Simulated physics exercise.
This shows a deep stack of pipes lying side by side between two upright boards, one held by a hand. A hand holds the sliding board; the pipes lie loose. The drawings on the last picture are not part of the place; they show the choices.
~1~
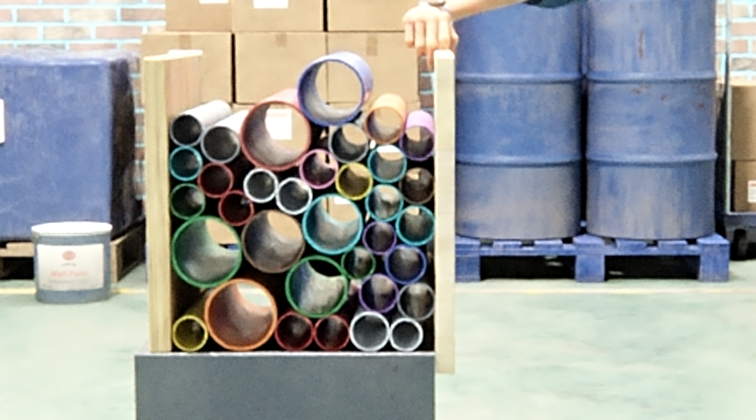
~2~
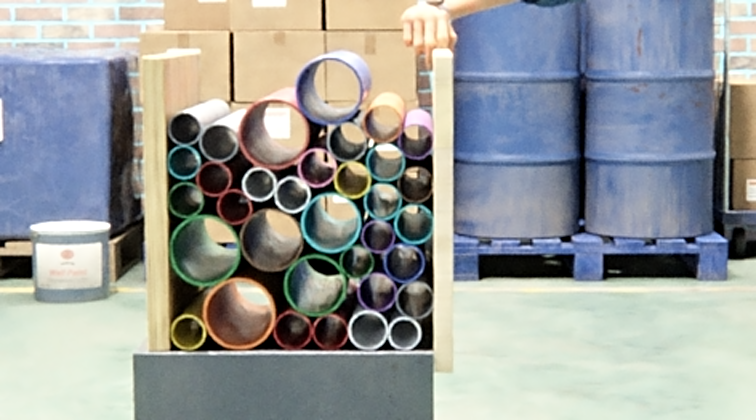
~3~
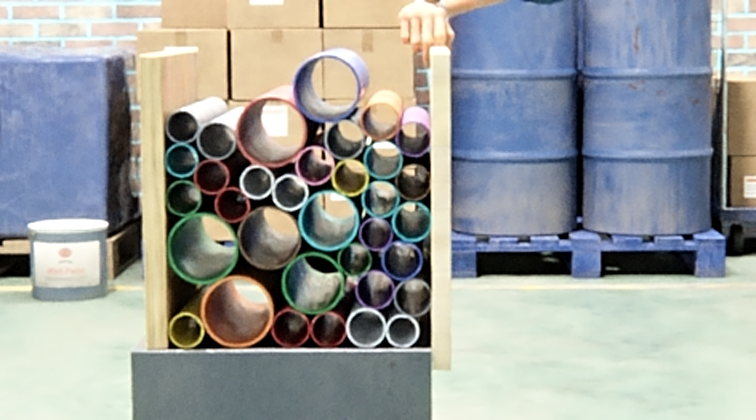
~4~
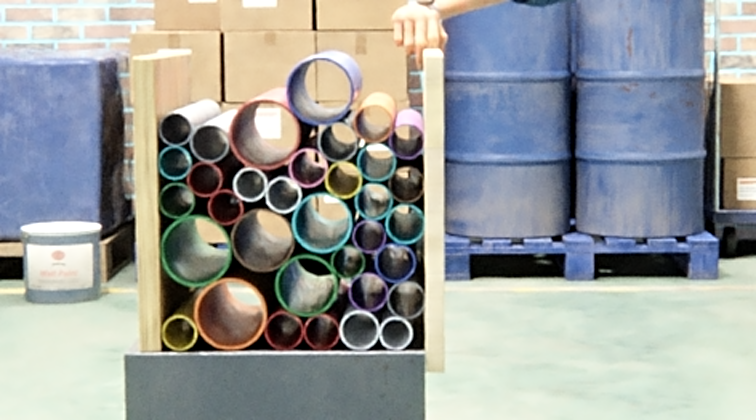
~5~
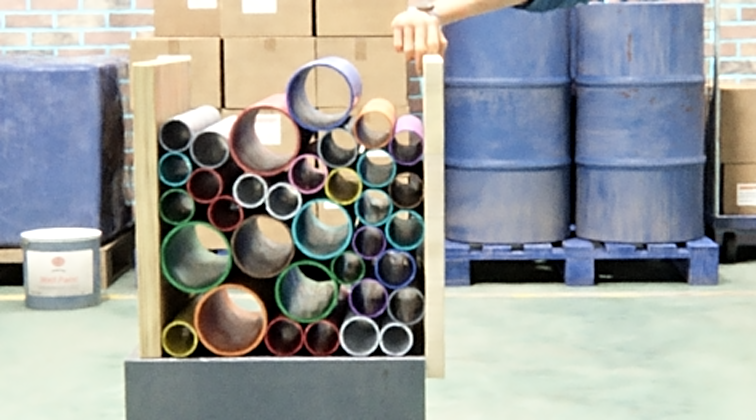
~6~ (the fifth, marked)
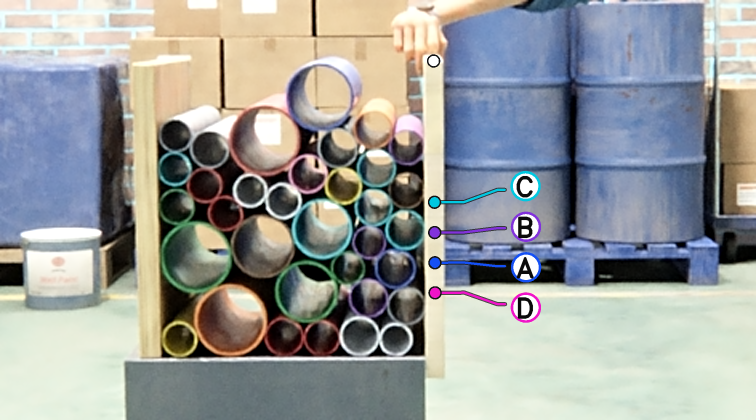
A hand resting on the right upright board beside a stack of colourful pipes, the whole view shifting very slightly left.
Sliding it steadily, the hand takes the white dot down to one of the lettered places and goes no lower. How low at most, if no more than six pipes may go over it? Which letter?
Mark B is as low as it can go.
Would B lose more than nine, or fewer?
It loses fewer than nine.
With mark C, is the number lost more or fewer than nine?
At C, fewer than nine.
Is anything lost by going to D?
Yes.
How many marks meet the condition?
Two of the four.
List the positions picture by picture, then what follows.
A white pipe (406, 335); a green pipe (359, 263); a turquoise pipe (333, 224), in the first frame.
A turquoise pipe (331, 223); a white pipe (292, 195), in the second frame.
A grey pipe (345, 140); a blue pipe (327, 88), in the third frame.
Side board (433, 197); a yellow pipe (180, 333), in the fourth frame.
A white pipe (396, 339); a green pipe (348, 267); a turquoise pipe (322, 229), in the fifth frame.
On the marked copy, A at (435, 262); B at (435, 232); C at (435, 202); D at (435, 293); the white dot at (434, 61).
Taking B. A third of the way, top of the board (425, 136).
Two thirds of the way, top of the board (426, 221).
When it is over, top of the board (426, 232), six out over the board.
As for the rest, A more than six out over the board; C two out over the board; D more than six out over the board.
